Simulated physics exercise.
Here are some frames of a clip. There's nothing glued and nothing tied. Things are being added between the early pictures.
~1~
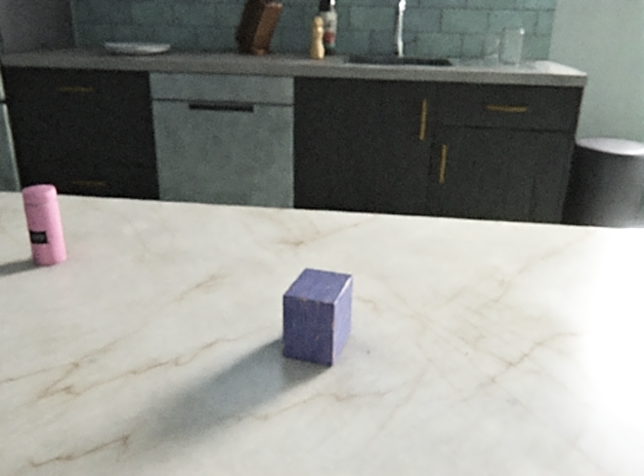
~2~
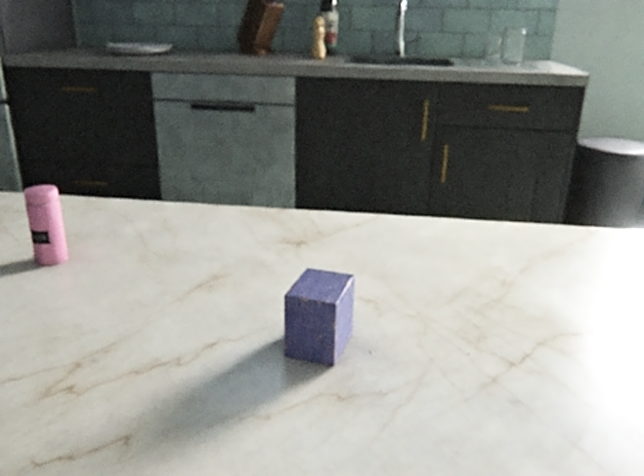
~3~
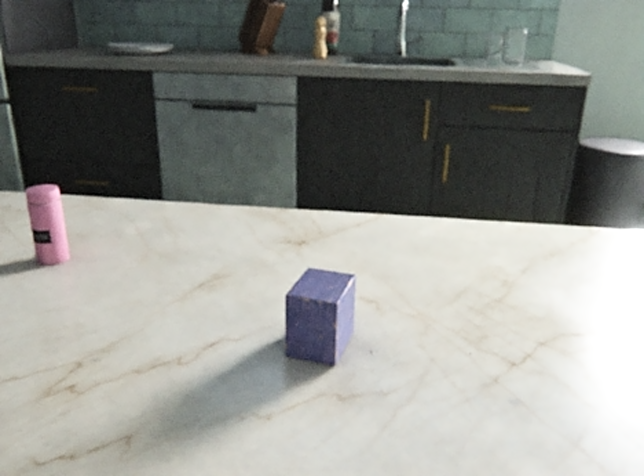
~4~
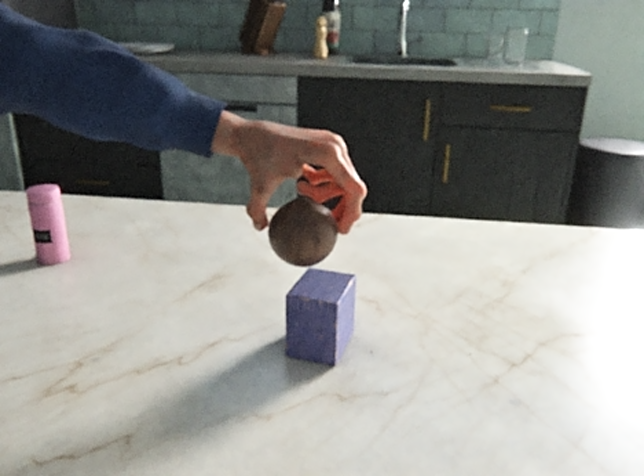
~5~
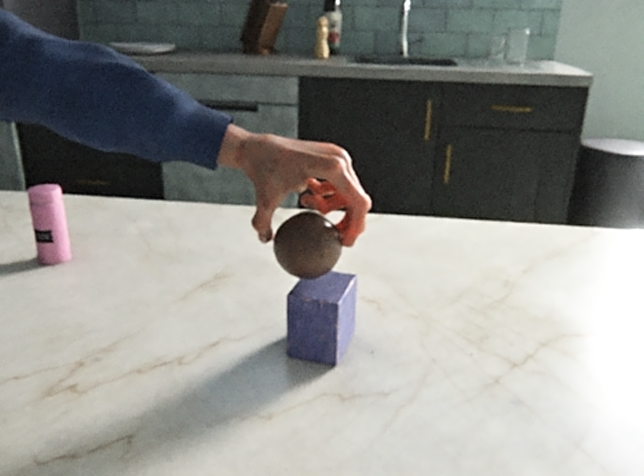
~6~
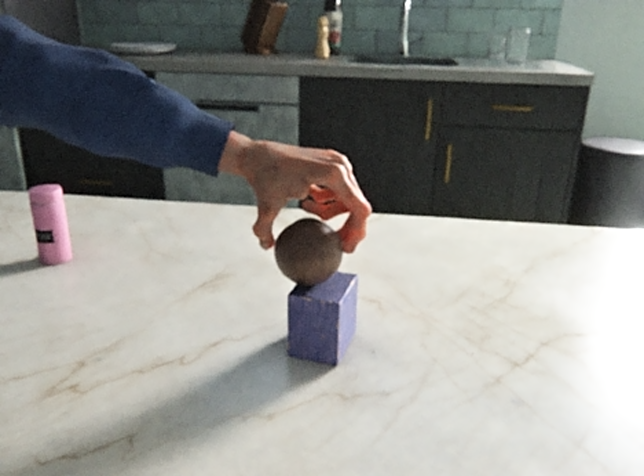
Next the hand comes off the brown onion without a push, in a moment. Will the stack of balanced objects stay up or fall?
The pile rests steadily.
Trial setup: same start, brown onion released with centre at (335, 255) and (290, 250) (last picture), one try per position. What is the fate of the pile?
Lab note - try 1: No collapse; try 2: Collapse.
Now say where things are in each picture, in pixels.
In the first frame, the last thing is not in view yet; blue block (319, 315).
In the second frame, the last thing is not in view yet; blue block (320, 315).
In the third frame, the last thing is not in view yet; blue block (321, 315).
In the fourth frame, on its way; brown onion (303, 232); blue block (322, 315).
In the fifth frame, on its way; brown onion (308, 245); blue block (323, 315).
In the sixth frame, set down, still held; brown onion (309, 251); blue block (323, 315).
Then, 0.70 s later than the last frame, all is still.
Then, 1.60 s later than the last frame, brown onion resting near (309, 251).
When it is over, all 3 as before. End places, in pixels of the last picture, brown onion near (309, 251). The pile keeps its balance.
